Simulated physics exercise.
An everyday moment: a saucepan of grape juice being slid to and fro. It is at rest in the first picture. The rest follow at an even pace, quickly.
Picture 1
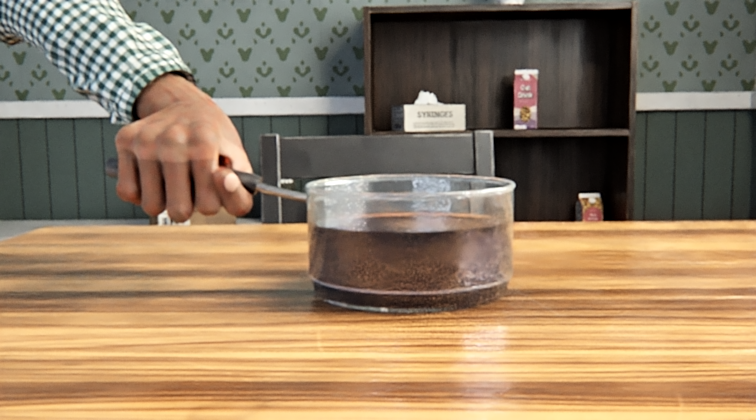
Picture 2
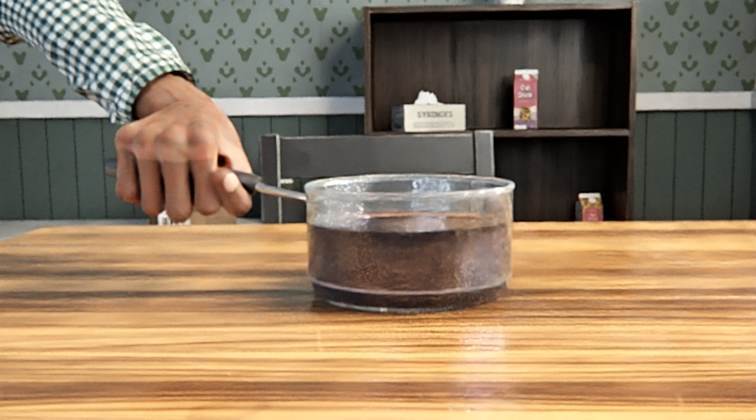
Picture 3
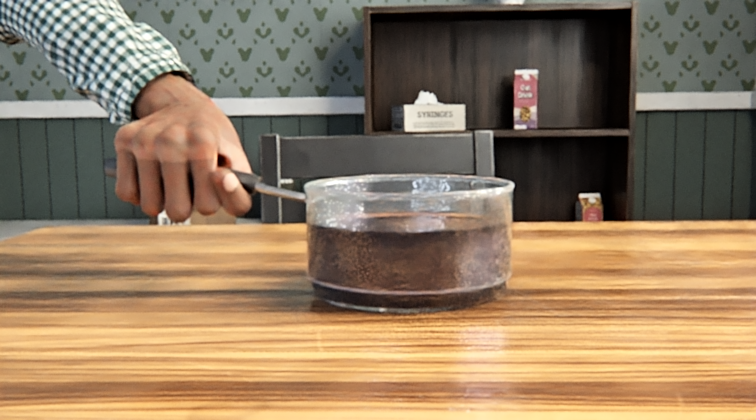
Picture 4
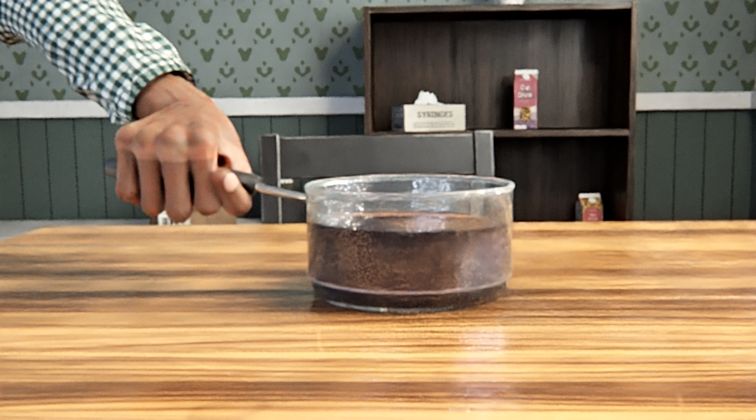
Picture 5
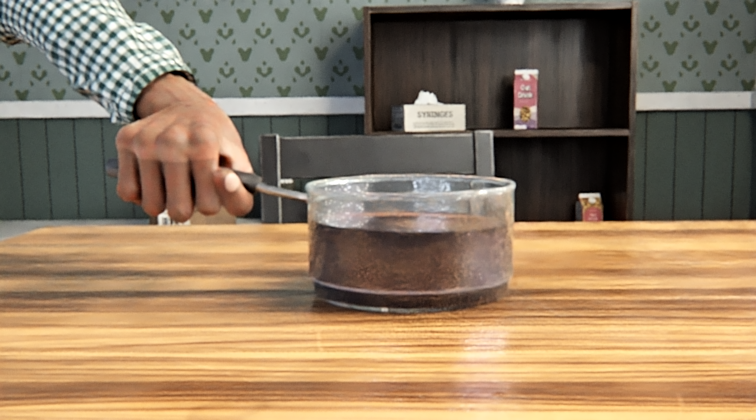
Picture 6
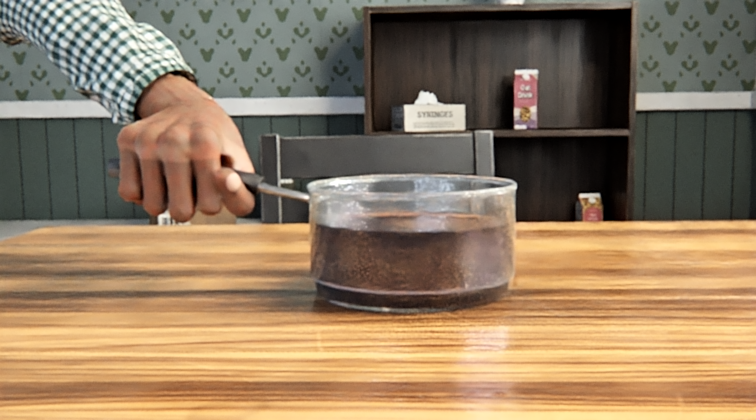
A clear saucepan of dark grape juice shifts only very slightly on a striped wooden table as a hand in a checkered sleeve grips its handle from the left, the liquid's surface staying about level throughout.
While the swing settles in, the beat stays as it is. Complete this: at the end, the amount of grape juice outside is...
At the end, the amount outside is zero.
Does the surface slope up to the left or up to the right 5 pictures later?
Clearly the left margin.
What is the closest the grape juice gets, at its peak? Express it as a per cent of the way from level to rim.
It tops out at roughly 30 per cent.
Next, the highest wave so far stays far below the rim.
After that, the highest wave so far climbs under half way to the rim.
Finally, the highest wave so far climbs under half way to the rim; nothing has left it.
